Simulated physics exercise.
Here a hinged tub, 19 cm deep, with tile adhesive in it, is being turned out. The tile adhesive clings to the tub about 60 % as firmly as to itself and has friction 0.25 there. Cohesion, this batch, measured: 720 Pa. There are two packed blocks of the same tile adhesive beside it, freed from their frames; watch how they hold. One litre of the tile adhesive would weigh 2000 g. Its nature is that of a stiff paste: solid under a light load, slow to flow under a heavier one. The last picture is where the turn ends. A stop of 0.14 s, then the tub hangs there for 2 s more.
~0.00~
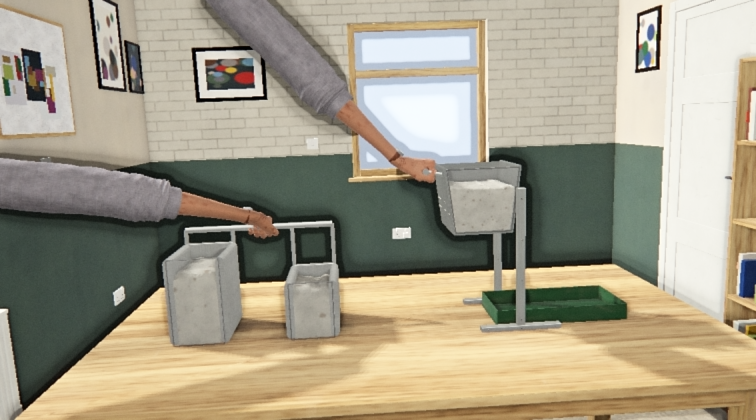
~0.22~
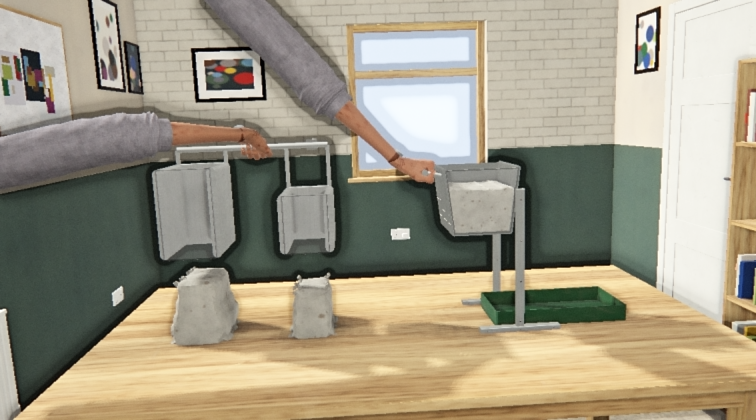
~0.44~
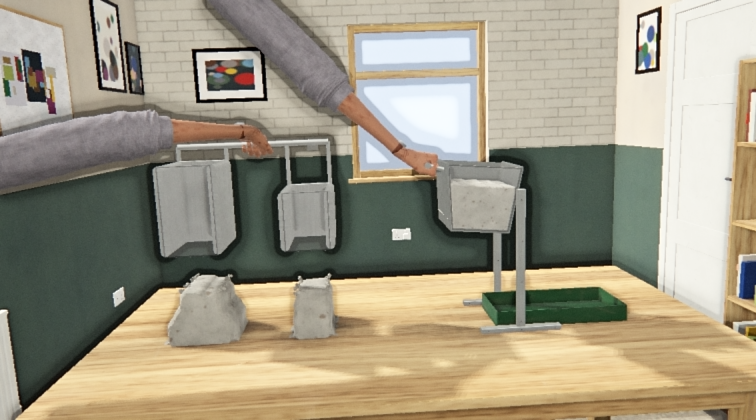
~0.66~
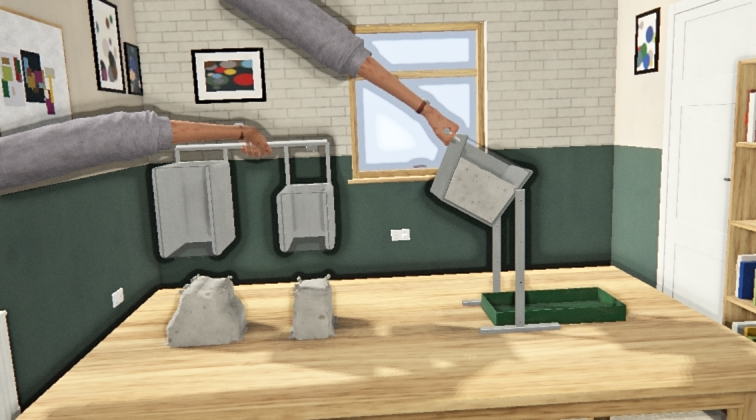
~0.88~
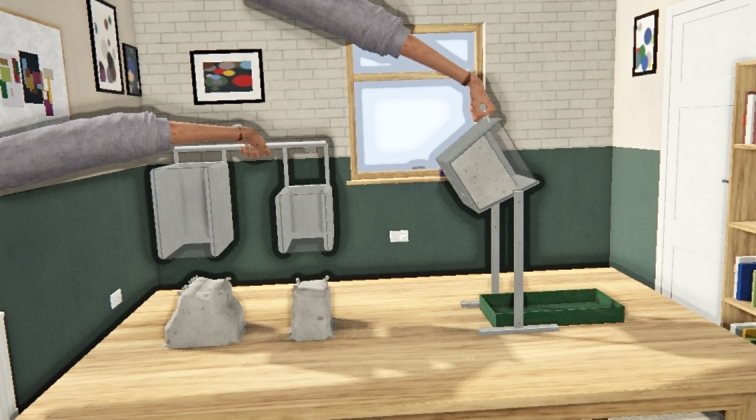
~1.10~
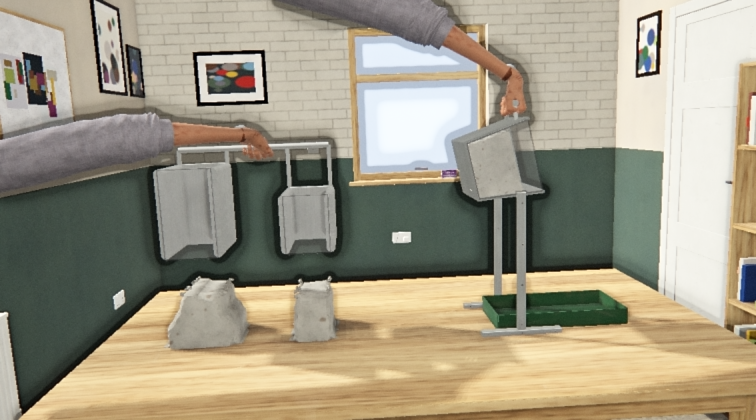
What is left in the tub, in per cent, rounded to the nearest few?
Around 100 in every hundred.
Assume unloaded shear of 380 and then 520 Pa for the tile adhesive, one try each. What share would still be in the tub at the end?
Expect about 85 in a hundred, then about 100 in a hundred.
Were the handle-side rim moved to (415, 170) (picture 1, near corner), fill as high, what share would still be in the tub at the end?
That would leave about 65 % in the tub.
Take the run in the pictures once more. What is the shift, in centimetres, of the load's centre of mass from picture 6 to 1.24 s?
About 0 cm.
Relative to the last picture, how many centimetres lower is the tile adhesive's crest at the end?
0 cm or so.
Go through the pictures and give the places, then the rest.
In the first frame, handle-side rim at (447, 169), tilt 0 degrees; highest point of the tile adhesive at (455, 190); test blocks 22 cm, 14 cm high (left to right).
In the second frame, handle-side rim at (447, 170), tilt 0 degrees; highest point of the tile adhesive at (454, 190); test blocks 19 cm, 14 cm high (left to right).
In the third frame, handle-side rim at (450, 164), tilt 5 degrees; highest point of the tile adhesive at (456, 185); test blocks 16 cm, 14 cm high (left to right).
In the fourth frame, handle-side rim at (469, 137), tilt 30 degrees; highest point of the tile adhesive at (464, 159); test blocks 16 cm, 14 cm high (left to right).
In the fifth frame, handle-side rim at (501, 121), tilt 59 degrees; highest point of the tile adhesive at (482, 138); test blocks 16 cm, 14 cm high (left to right).
In the sixth frame, handle-side rim at (529, 120), tilt 78 degrees; highest point of the tile adhesive at (506, 131); test blocks 16 cm, 14 cm high (left to right).
By 1.24 s, the tub is at 78 degrees and holds 100 %.
By 1.41 s, the tub is at 78 degrees and holds 100 %.
By 1.58 s, the tub is at 78 degrees and holds 100 %.
By 1.75 s, the tub is at 78 degrees and holds 100 %.
By 3.10 s, at the end, the tub is at 78 degrees and holds 100 %.
